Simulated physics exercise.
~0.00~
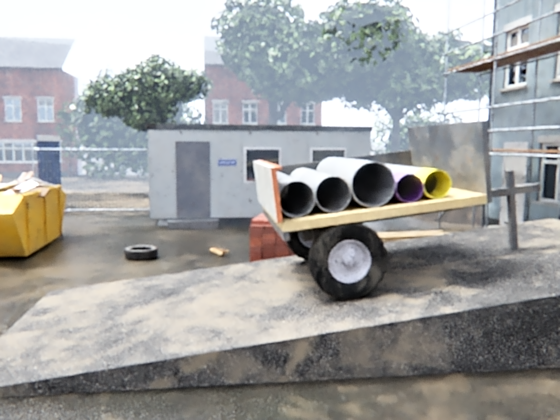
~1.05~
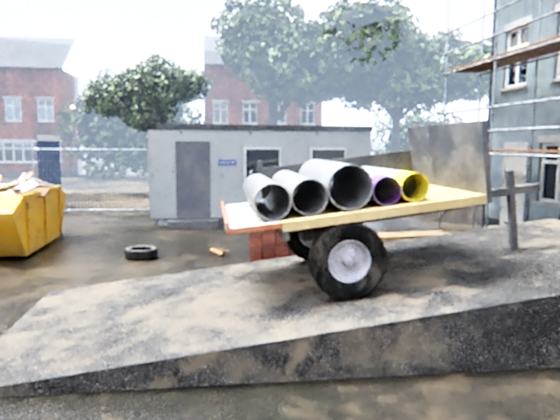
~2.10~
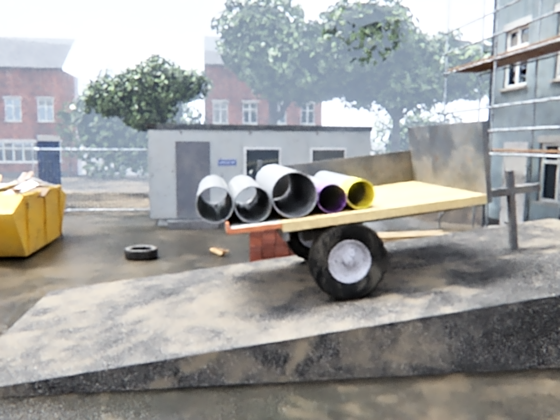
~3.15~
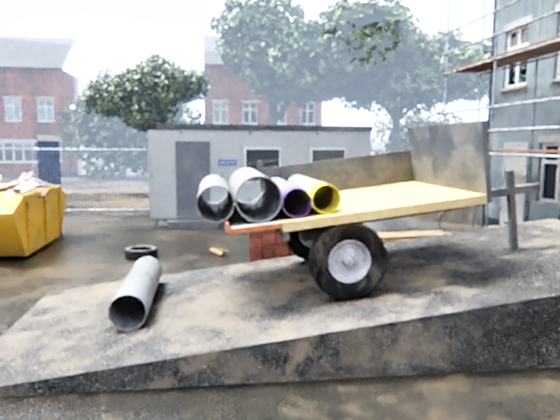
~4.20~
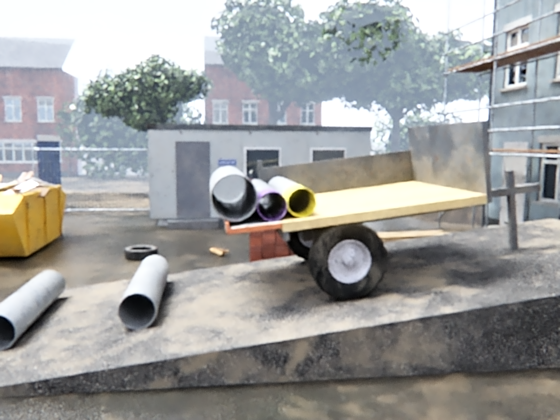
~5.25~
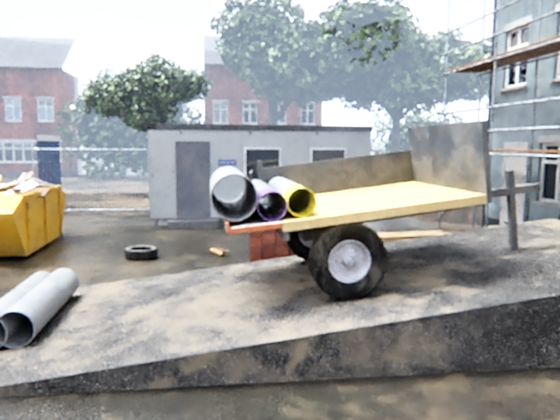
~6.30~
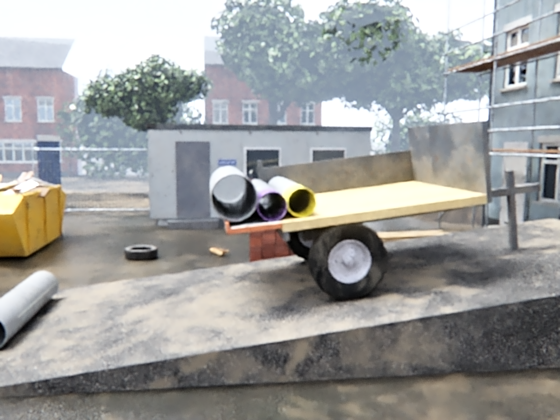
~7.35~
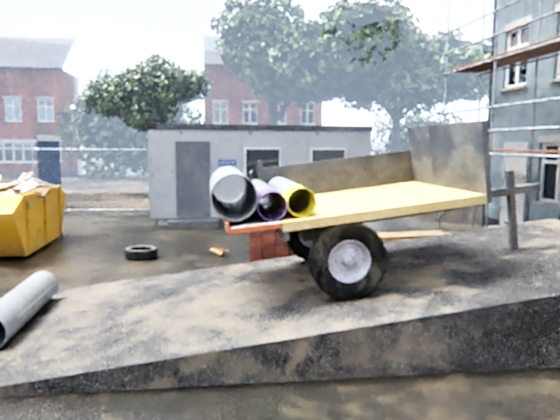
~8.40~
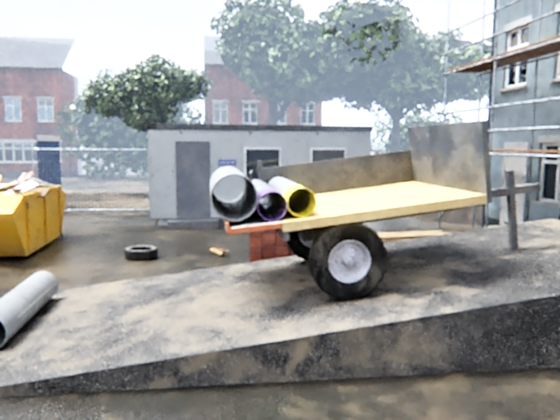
The clip opens on a building site, where a trailer stands on sloping ground with five pipes side by side behind its raised tailgate, three grey, one purple and one yellow. The tailgate drops open to the left, and the pipes roll down the bed toward it. One grey pipe falls off the back onto the slope, and a second follows. Both roll away to the left until one passes out of view and the other settles at the left edge. The last grey pipe, the purple and the yellow stay on the trailer, bunched at its low end and still.
